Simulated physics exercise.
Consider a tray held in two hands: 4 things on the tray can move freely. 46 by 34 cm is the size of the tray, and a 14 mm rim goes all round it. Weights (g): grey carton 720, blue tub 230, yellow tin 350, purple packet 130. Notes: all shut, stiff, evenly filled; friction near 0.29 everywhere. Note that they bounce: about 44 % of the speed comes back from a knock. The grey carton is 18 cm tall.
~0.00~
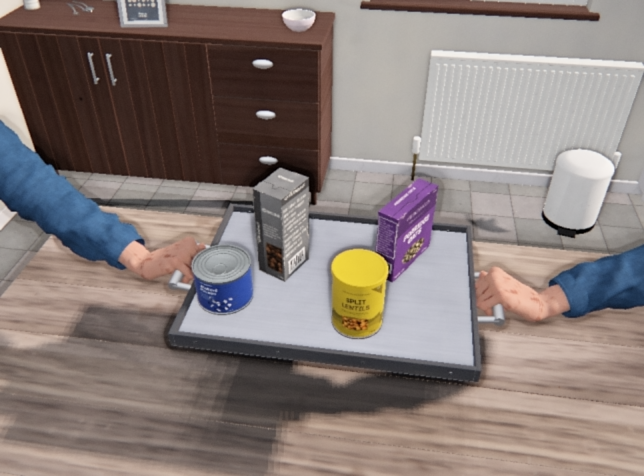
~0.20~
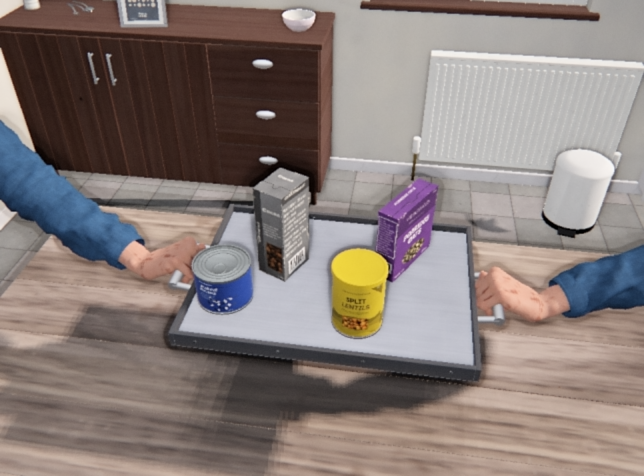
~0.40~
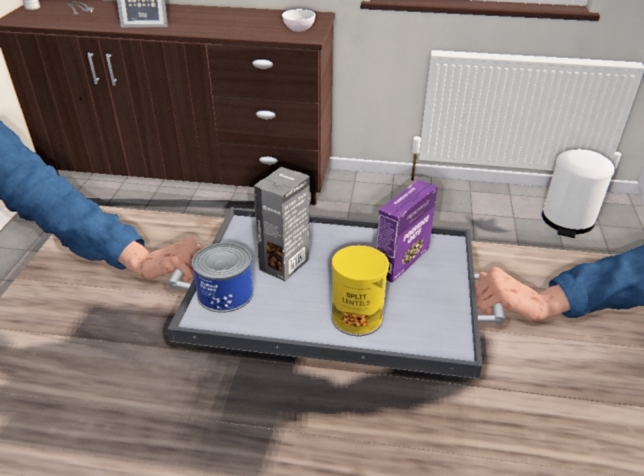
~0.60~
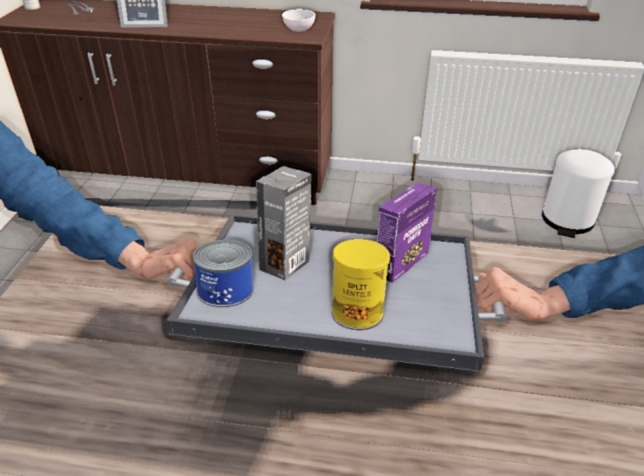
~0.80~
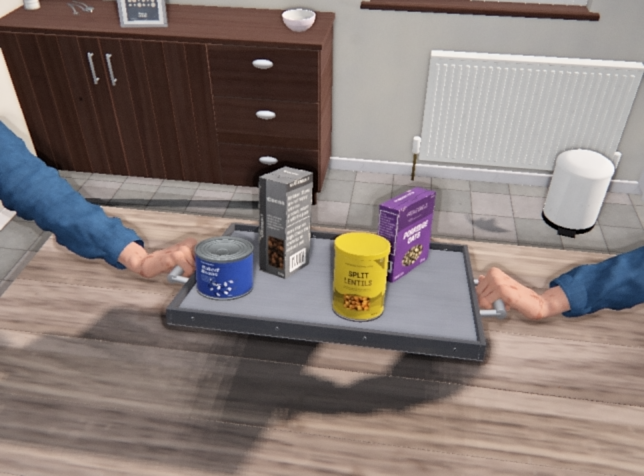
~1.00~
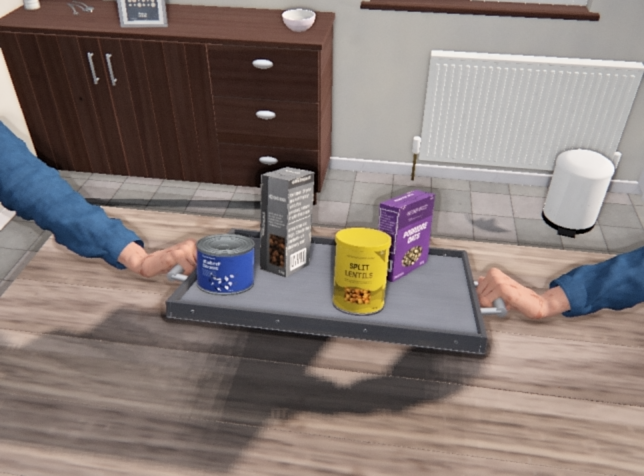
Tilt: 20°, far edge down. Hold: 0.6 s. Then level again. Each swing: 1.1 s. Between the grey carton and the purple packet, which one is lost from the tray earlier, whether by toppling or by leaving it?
The former of the two.
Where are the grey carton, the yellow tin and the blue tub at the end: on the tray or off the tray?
Final state - the grey carton ends out of bounds; the yellow tin stays within bounds; the blue tub stays within bounds.
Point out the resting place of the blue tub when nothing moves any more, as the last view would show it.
Look near (251, 213) and you'll find it.
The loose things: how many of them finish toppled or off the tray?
That makes 1.
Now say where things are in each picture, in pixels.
In the first frame, tray level; grey carton (283, 226); purple packet (406, 230).
In the second frame, tray level; blue tub (223, 279); yellow tin (358, 295).
In the third frame, tray tilted 3°, far edge down; blue tub (224, 277); yellow tin (358, 291).
In the fourth frame, tray tilted 8°, far edge down; blue tub (224, 273); yellow tin (359, 285).
In the fifth frame, tray tilted 15°, far edge down; blue tub (225, 267); yellow tin (360, 277).
In the sixth frame, tray tilted 19°, far edge down; grey carton (287, 221); purple packet (405, 235).
By 1.40 s, tray tilted 20°, far edge down; grey carton 8 cm from its spot near (295, 210); purple packet 3 cm from its spot near (403, 231); yellow tin 8 cm from its spot.
By 1.70 s, tray tilted 20°, far edge down; grey carton now off the tray; purple packet 4 cm from its spot near (405, 230); blue tub 19 cm from its spot.
By 2.00 s, tray tilted 19°, far edge down; purple packet 5 cm from its spot near (405, 226); yellow tin 18 cm from its spot; blue tub 19 cm from its spot.
By 2.40 s, tray tilted 8°, far edge down; purple packet 8 cm from its spot near (406, 212); blue tub 19 cm from its spot; yellow tin 22 cm from its spot.
When it is over (3.4 s), off the tray, grey carton; not toppled but over 5 cm from the start, blue tub, yellow tin and purple packet. End places, in pixels of the last picture, grey carton near (324, 239), purple packet near (406, 205). Grey carton went at 1.70 s; purple packet was never lost.
